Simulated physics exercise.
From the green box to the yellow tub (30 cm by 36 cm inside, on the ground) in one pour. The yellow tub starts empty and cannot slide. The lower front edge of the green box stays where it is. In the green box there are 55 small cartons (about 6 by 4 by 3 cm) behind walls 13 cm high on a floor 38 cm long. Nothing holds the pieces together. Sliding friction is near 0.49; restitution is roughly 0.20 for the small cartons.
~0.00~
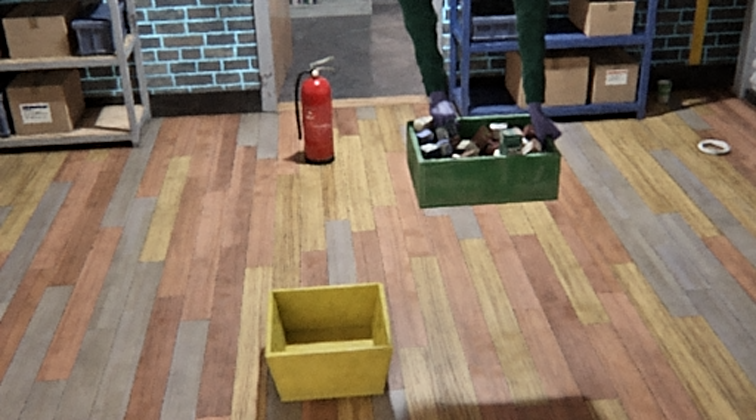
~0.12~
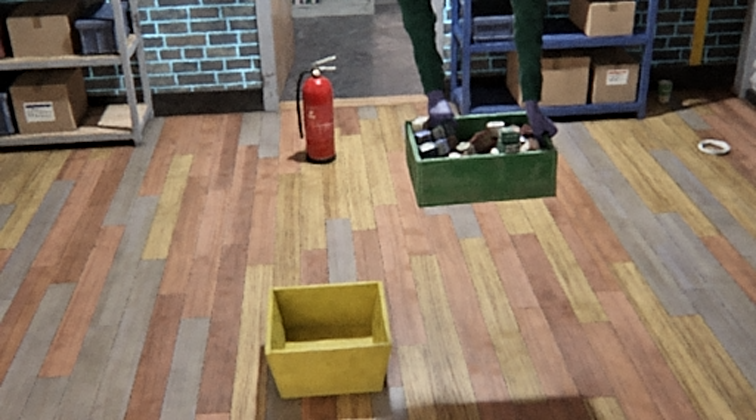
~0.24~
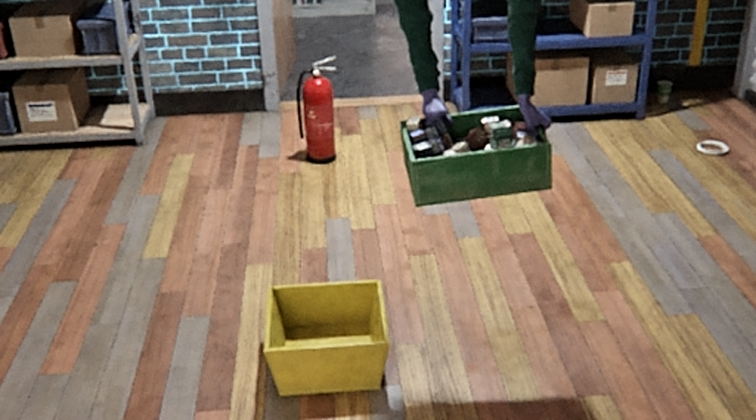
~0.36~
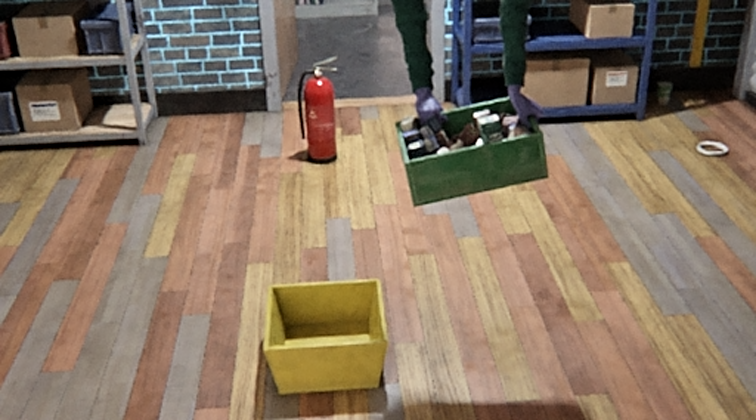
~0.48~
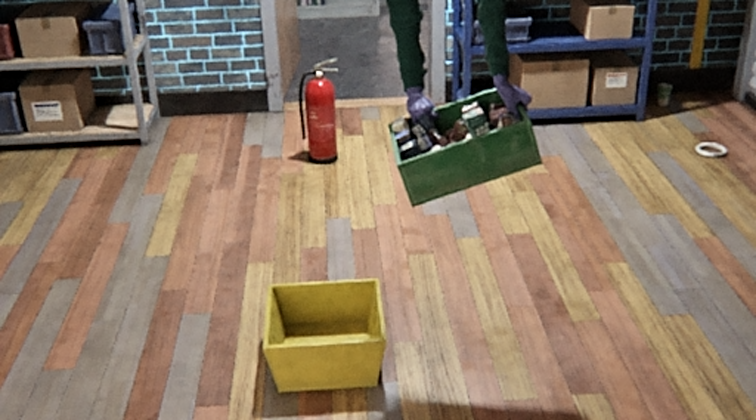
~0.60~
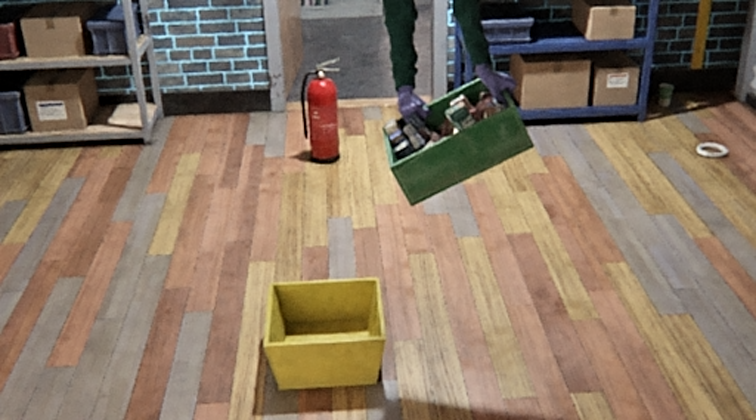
Green box full of small items being lifted and tilted down to the left by gloved hands, beyond an empty yellow tub.
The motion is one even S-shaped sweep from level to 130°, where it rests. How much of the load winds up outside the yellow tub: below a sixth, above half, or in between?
Under a sixth of the small cartons end outside the yellow tub.
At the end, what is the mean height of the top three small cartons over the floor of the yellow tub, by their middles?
About 11 cm.
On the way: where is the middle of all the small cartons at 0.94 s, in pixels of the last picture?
At about (418, 134).
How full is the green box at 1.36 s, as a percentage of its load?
About 90 per cent.
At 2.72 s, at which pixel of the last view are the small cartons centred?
Near (315, 337).
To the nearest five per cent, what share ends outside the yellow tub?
Some 5 per cent of them.
After 0.94 s, tilt 55°; 55 still in the green box.
After 1.36 s, tilt 93°; 49 still in the green box and 6 in the air.
After 1.96 s, tilt 128°; 6 still in the green box, 32 in the yellow tub, 2 outside the yellow tub and 15 in the air.
Outcome (at 2.72 s), 53 in the yellow tub and 2 outside the yellow tub. Asked share, 2 of 55, 4 per cent.
